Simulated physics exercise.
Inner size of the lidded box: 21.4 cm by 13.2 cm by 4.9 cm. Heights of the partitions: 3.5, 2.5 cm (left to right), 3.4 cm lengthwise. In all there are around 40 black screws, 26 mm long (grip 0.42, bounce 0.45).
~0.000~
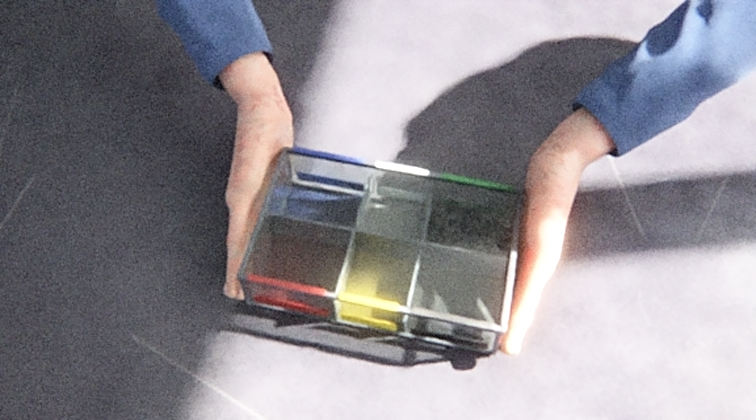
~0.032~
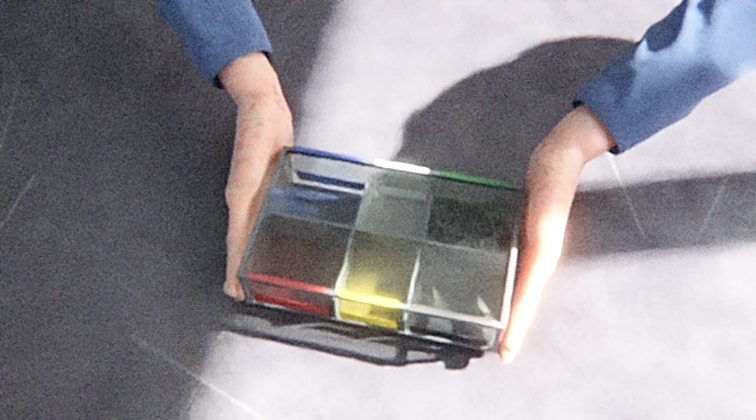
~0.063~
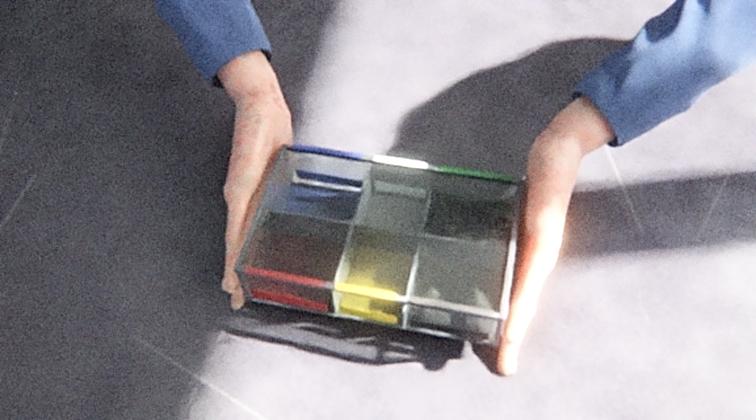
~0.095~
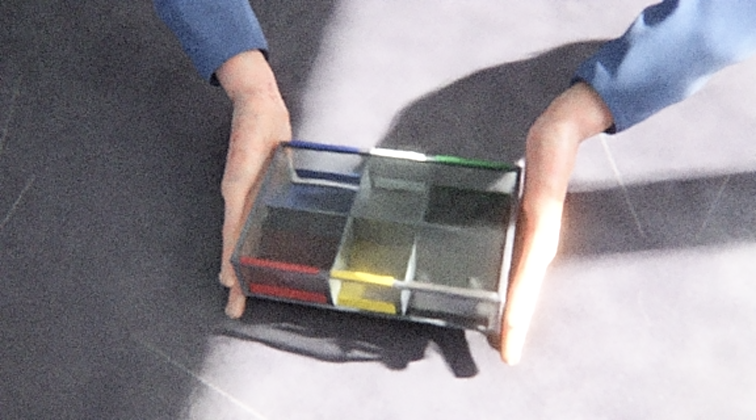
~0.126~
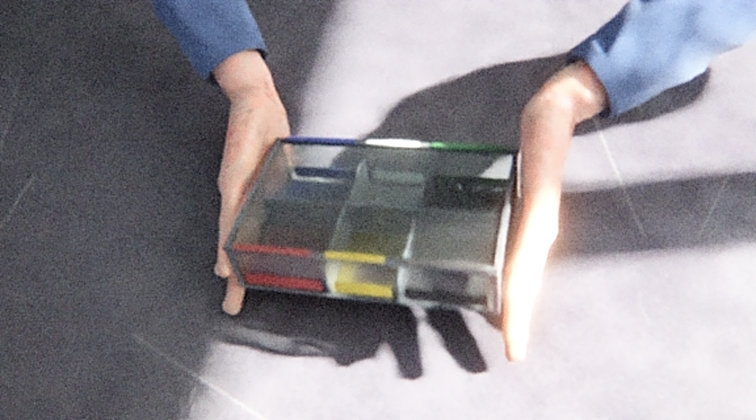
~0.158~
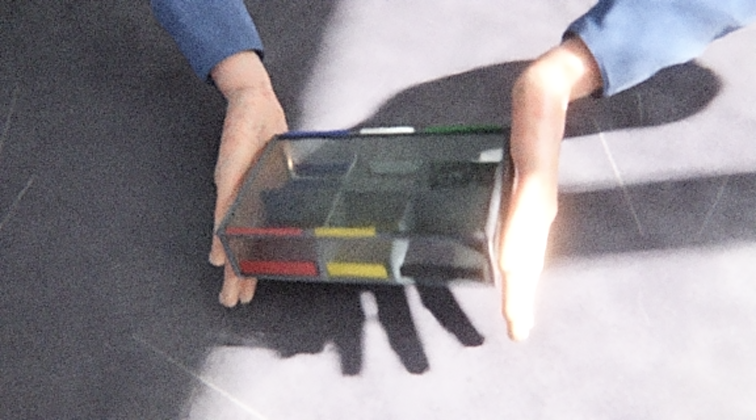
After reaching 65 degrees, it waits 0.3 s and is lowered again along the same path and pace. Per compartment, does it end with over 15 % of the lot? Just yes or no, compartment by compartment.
Red compartment gets a no, blue compartment gets a no, green compartment gets a yes, yellow compartment gets a no, white compartment gets a yes, black compartment gets a no.
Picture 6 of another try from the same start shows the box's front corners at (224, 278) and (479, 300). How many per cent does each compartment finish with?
It comes out as red at 10 percent, blue at 10 percent, green at 45 percent, yellow at 10 percent, white at 20 percent and black at 0 percent.
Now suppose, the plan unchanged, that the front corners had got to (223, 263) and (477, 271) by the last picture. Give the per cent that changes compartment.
In that case about 50 percent.
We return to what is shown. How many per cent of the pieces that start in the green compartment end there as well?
Fraction kept: Approx. 50 %.
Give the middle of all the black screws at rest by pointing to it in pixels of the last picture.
In the last view, approximately (435, 219).
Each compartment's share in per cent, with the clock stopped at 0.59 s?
Red 0, blue 0, green 75, yellow 0, white 25, black 0.
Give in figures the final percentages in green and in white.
Green 50 %, white 45 %.
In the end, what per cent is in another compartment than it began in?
50 percent.
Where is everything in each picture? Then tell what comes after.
In the first picture, box tilt 0 degrees, front corners at (242, 276) and (500, 328); green 100 %.
In the second picture, box tilt 1 degrees, front corners at (242, 274) and (500, 324).
In the third picture, box tilt 4 degrees, front corners at (240, 268) and (500, 315), lowest corner left back.
In the fourth picture, box tilt 8 degrees, front corners at (235, 259) and (499, 297), lowest corner left back.
In the fifth picture, box tilt 15 degrees, front corners at (229, 247) and (494, 270), lowest corner left back.
In the sixth picture, box tilt 22 degrees, front corners at (222, 232) and (485, 235), lowest corner left back; green 100 %. Its pace works out near 225 degrees a second.
After 0.59 s, tilt 65 degrees; green 75 %, white 25 %.
Then, at 0.88 s, tilt 41 degrees; green 50 %, white 50 %.
After 1.27 s, tilt 0 degrees; green 50 %, white 50 %.
In the end, at 1.6 s, red 0 %, blue 0 %, green 50 %, yellow 0 %, white 45 %, black 0 %.
